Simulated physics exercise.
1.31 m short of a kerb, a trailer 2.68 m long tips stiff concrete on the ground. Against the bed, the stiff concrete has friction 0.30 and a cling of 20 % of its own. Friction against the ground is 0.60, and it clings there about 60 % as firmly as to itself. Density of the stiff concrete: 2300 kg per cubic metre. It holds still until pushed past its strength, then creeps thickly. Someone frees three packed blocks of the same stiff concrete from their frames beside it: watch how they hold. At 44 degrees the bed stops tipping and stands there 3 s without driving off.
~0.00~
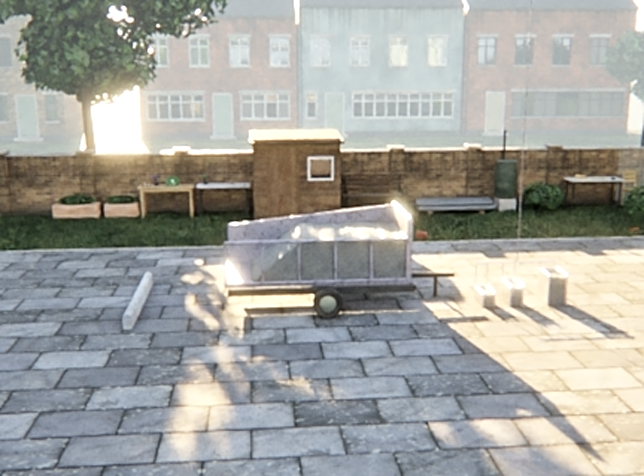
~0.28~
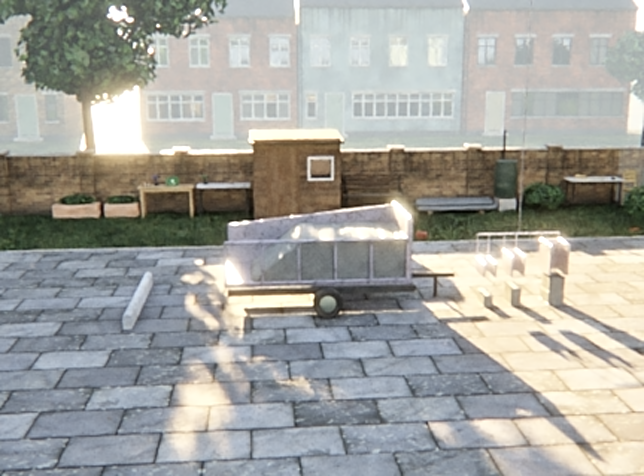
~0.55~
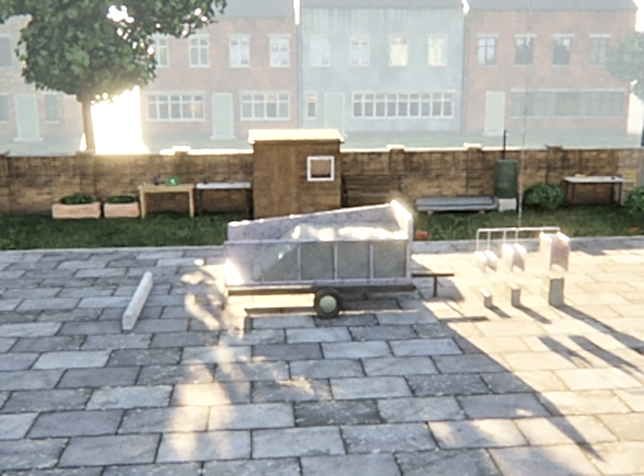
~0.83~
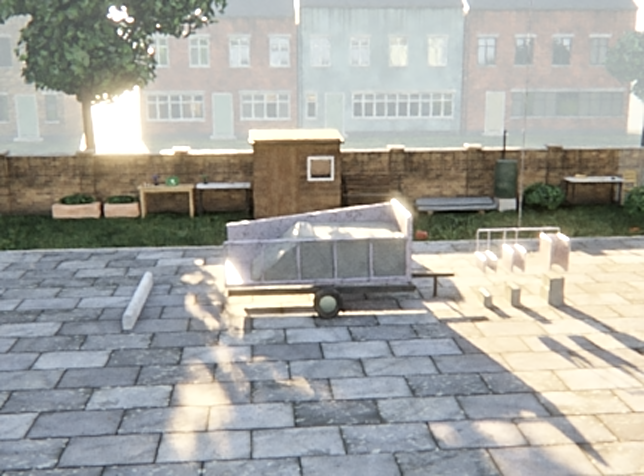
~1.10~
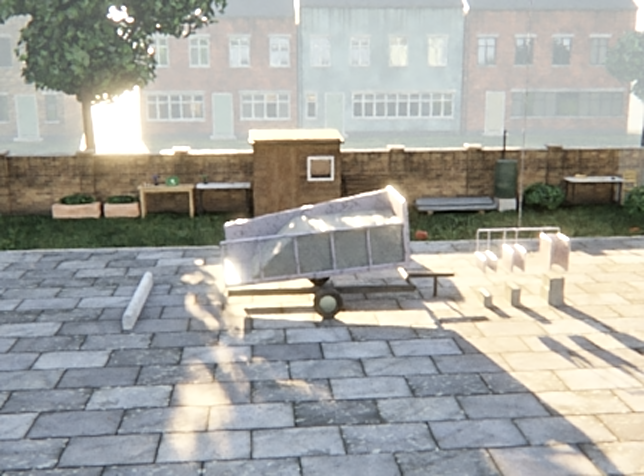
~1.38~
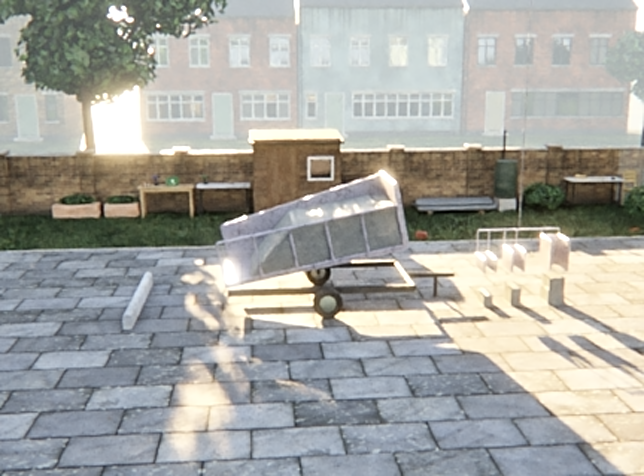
In a sunlit paved yard before a low brick wall, a metal frame appears around three small blocks on the right, and then the grey bed of a parked trailer tilts gradually, its right end rising above the chassis.
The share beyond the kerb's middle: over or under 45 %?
The value will land beneath 45 %.
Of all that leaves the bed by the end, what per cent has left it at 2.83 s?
I'd put it at around 20 %.
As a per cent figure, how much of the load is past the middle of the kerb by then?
40 %.
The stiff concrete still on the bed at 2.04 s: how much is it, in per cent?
I'd say close to 100 per cent.
After 2.04 s, the tilt is 25 degrees, all is on the bed and 0 % past the kerb's middle.
After 2.83 s, the tilt is 42 degrees, 76 % is on the bed and 0 % past the kerb's middle.
After 3.61 s, the tilt is 44 degrees, none is on the bed and 33 % past the kerb's middle.
After 4.40 s, the tilt is 44 degrees, none is on the bed and 39 % past the kerb's middle.
After 6.10 s, the tilt is 44 degrees, none is on the bed and 39 % past the kerb's middle.
